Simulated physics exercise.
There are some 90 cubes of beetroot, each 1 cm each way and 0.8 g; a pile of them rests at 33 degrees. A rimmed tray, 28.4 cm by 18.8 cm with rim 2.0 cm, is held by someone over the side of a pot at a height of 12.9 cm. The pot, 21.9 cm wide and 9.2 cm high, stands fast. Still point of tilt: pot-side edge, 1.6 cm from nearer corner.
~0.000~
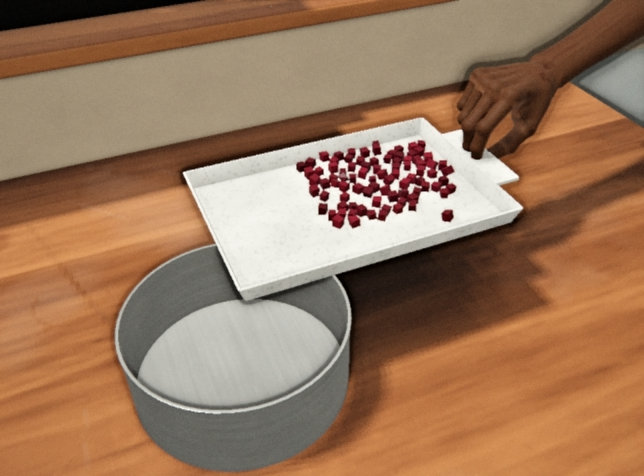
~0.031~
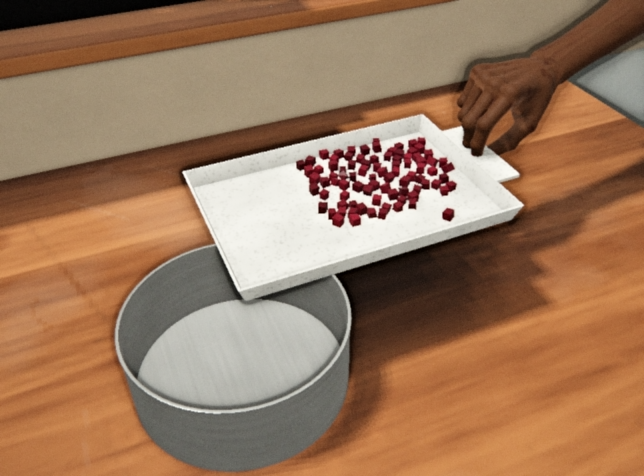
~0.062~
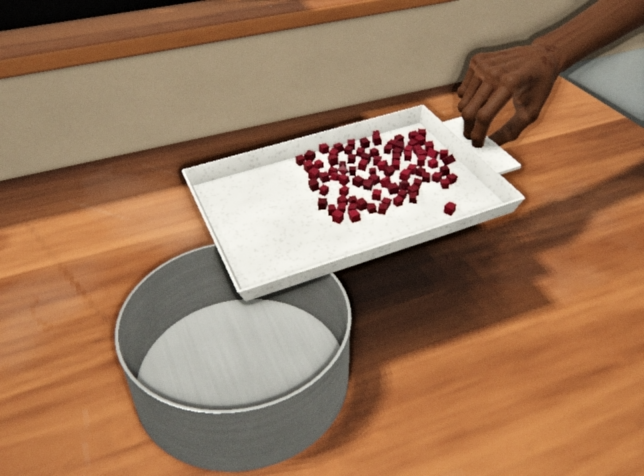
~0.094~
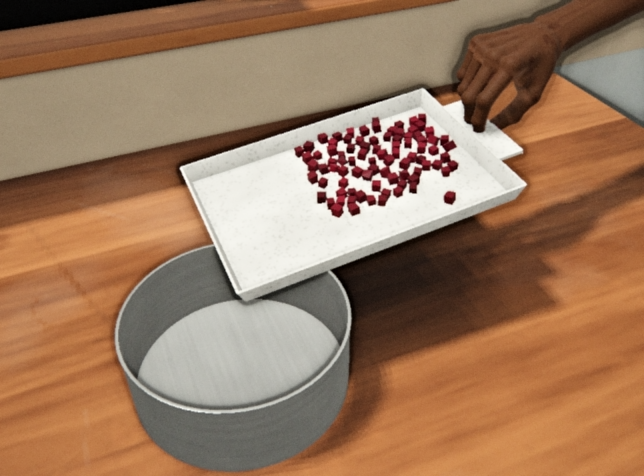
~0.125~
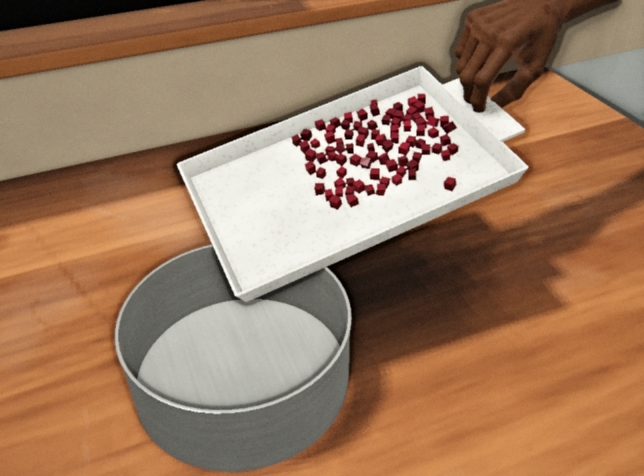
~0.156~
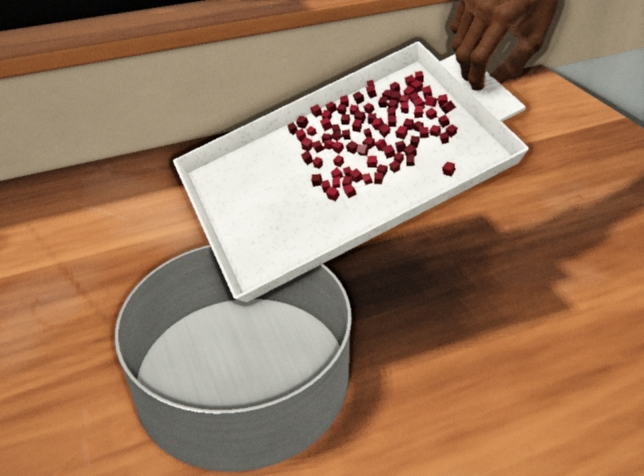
A hand raises the right end of a white tray of dark red cubes, tilting it above a grey pot.
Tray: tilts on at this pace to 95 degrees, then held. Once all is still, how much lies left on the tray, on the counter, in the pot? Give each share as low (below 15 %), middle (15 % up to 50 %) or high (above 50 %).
Tray - low, counter - middle, pot - high.
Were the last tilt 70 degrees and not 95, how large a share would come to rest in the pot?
Near 95 %, then.
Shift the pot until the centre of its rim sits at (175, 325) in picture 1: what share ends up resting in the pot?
I'd expect near 95 per cent.
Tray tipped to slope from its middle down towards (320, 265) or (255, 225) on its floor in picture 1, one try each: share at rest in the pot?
First try: About 45 percent; second try: About 35 percent.
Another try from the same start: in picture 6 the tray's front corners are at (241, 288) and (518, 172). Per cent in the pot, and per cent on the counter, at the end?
Pot 100 % / counter 0 %.
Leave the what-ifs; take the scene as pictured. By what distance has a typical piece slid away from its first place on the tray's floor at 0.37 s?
By then it sits near 1 cm from where it began.
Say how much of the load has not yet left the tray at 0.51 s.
Around 100 percent.
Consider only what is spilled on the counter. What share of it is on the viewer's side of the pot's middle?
I'd put it at around 80 per cent.
After 0.37 s, tilt 58 degrees; the tray holds 100 %, the pot 0 %.
After 0.51 s, tilt 84 degrees; the tray holds 100 %, the pot 0 %.
After 0.78 s, tilt 95 degrees; the tray holds 0 %, the pot 70 %.
At rest (2.0 s), tray 0 %, counter 30 %, pot 70 %.
